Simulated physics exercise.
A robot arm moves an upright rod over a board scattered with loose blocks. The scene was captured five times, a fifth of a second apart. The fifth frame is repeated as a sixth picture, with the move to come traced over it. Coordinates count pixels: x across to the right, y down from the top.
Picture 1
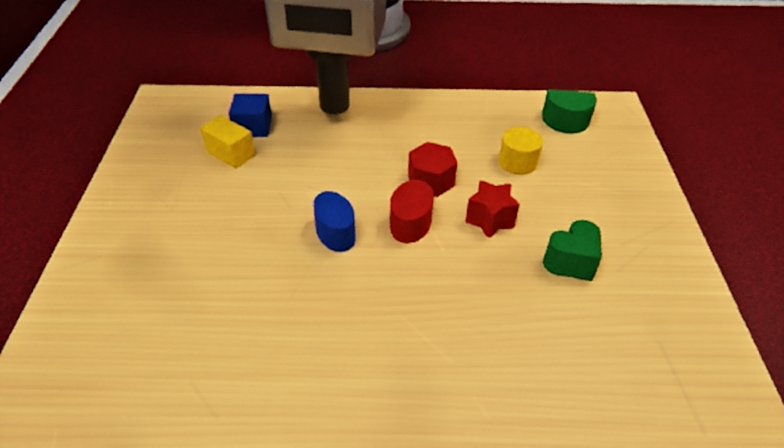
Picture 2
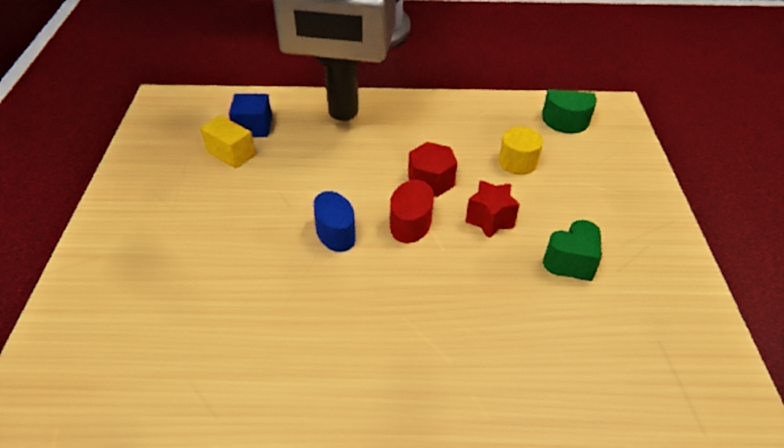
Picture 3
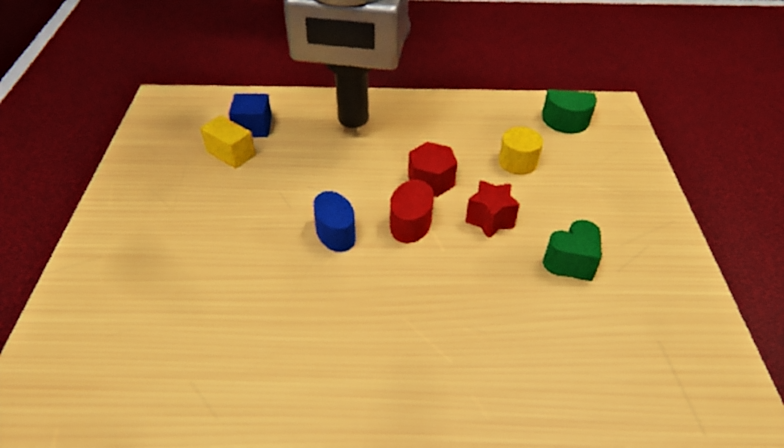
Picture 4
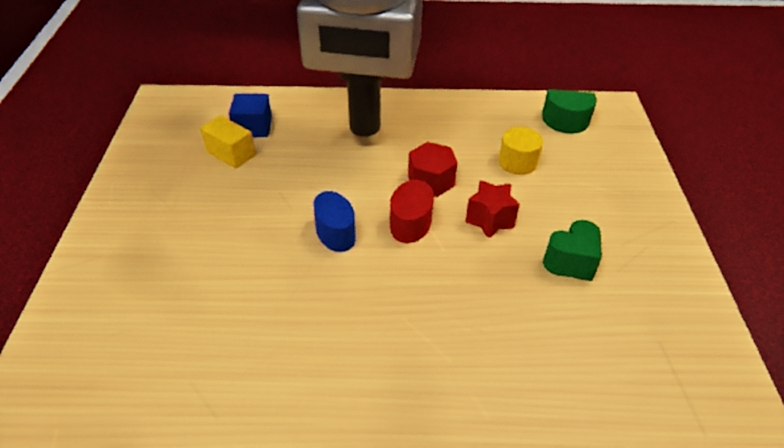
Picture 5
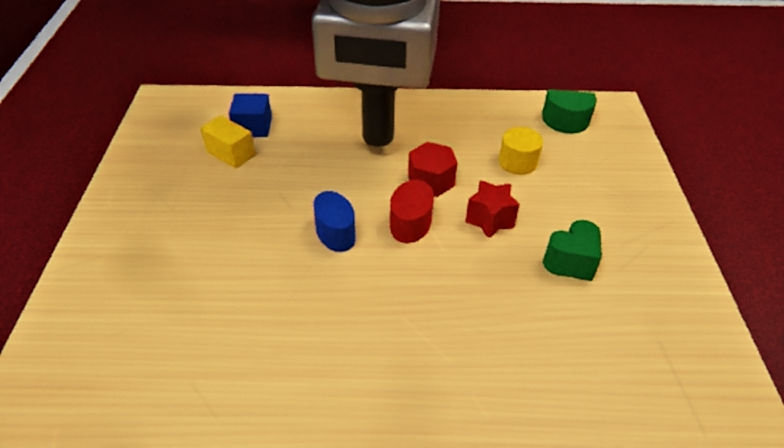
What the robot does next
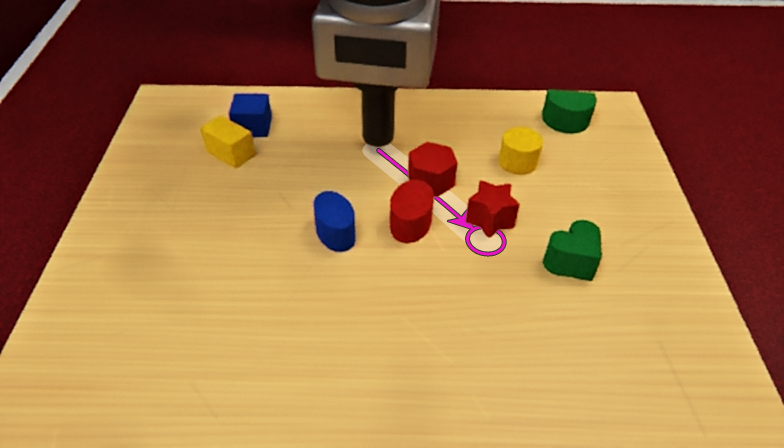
A robot arm moves its dark rod right and nearer over a board of still blocks.
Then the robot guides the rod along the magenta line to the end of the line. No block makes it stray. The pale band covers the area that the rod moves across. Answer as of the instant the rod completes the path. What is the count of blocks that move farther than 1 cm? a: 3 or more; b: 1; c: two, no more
Option c.
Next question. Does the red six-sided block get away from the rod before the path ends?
Short answer: Yes.
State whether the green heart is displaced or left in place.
Stays where it is.
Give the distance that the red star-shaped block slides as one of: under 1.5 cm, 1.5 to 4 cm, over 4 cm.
Goes 1.5 to 4 cm.
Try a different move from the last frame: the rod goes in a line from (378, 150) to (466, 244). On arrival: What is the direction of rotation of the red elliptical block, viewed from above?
The twist is clockwise.
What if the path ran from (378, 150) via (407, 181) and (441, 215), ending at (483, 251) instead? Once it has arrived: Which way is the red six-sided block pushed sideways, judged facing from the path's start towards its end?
Answer: Left.
Drawn move, from (378, 150) directly to (486, 240).
On the path given first. One third of the way, rod at (413, 165); red six-sided block at (451, 164), turned 20° anticlockwise.
Two thirds of the way, rod at (449, 195); red six-sided block at (489, 176), turned 70° anticlockwise; red star-shaped block at (514, 203), turned 30° clockwise.
At the end, rod at (488, 228); red elliptical block still; red six-sided block at (494, 176), turned 85° anticlockwise; red star-shaped block at (523, 206), turned 20° clockwise; green heart still.
